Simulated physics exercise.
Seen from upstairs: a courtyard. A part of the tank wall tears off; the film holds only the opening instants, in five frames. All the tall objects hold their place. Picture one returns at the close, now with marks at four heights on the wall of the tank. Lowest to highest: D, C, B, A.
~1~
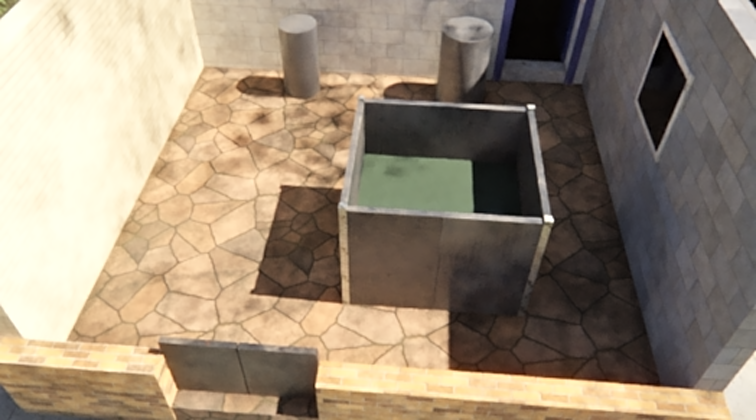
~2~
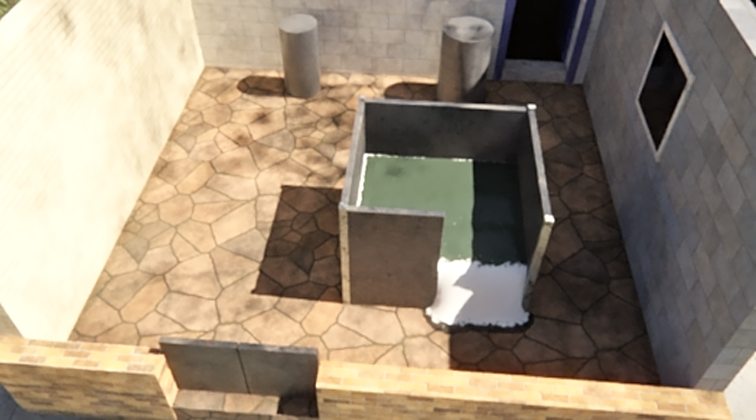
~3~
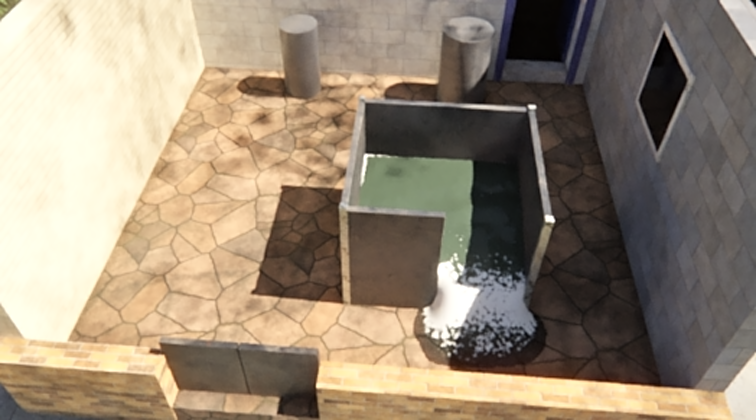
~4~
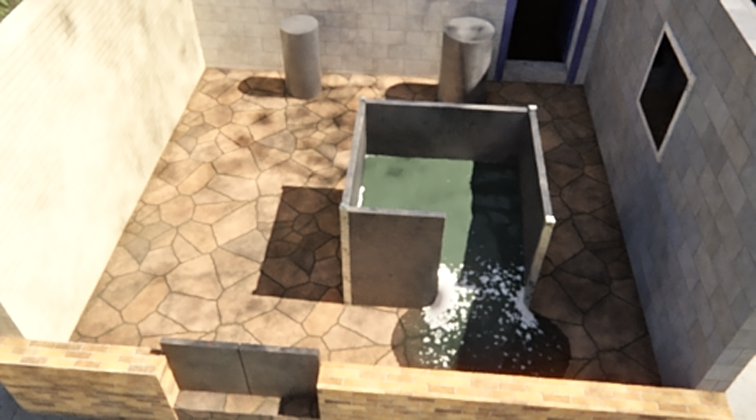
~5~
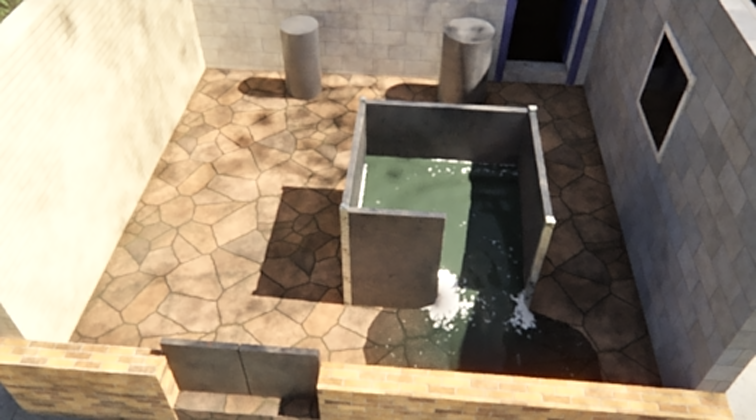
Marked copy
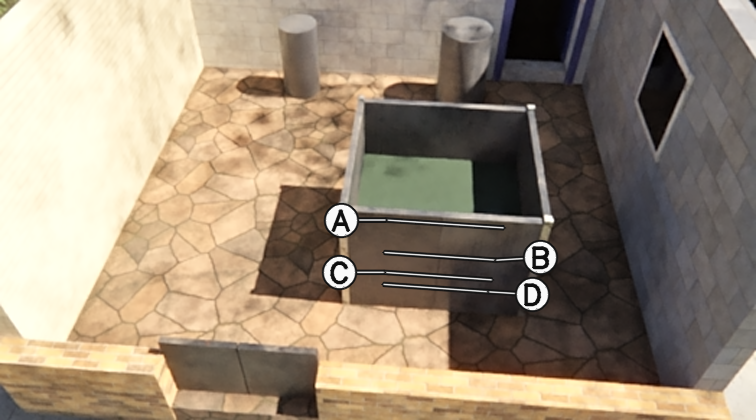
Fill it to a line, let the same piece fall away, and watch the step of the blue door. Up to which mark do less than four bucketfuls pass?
Use mark B.
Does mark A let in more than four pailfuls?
Yes.
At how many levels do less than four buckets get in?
Three.
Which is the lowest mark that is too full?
A.
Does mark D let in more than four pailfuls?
No, not at all.
On the marked copy, A at (444, 223); B at (440, 256); C at (437, 276); D at (436, 288); from the bottom up D, C, B, A.
With A, about 10 bucketfuls get in.
With B, a splash gets over, under a bucket.
With C, nothing gets over.
With D, nothing gets over.
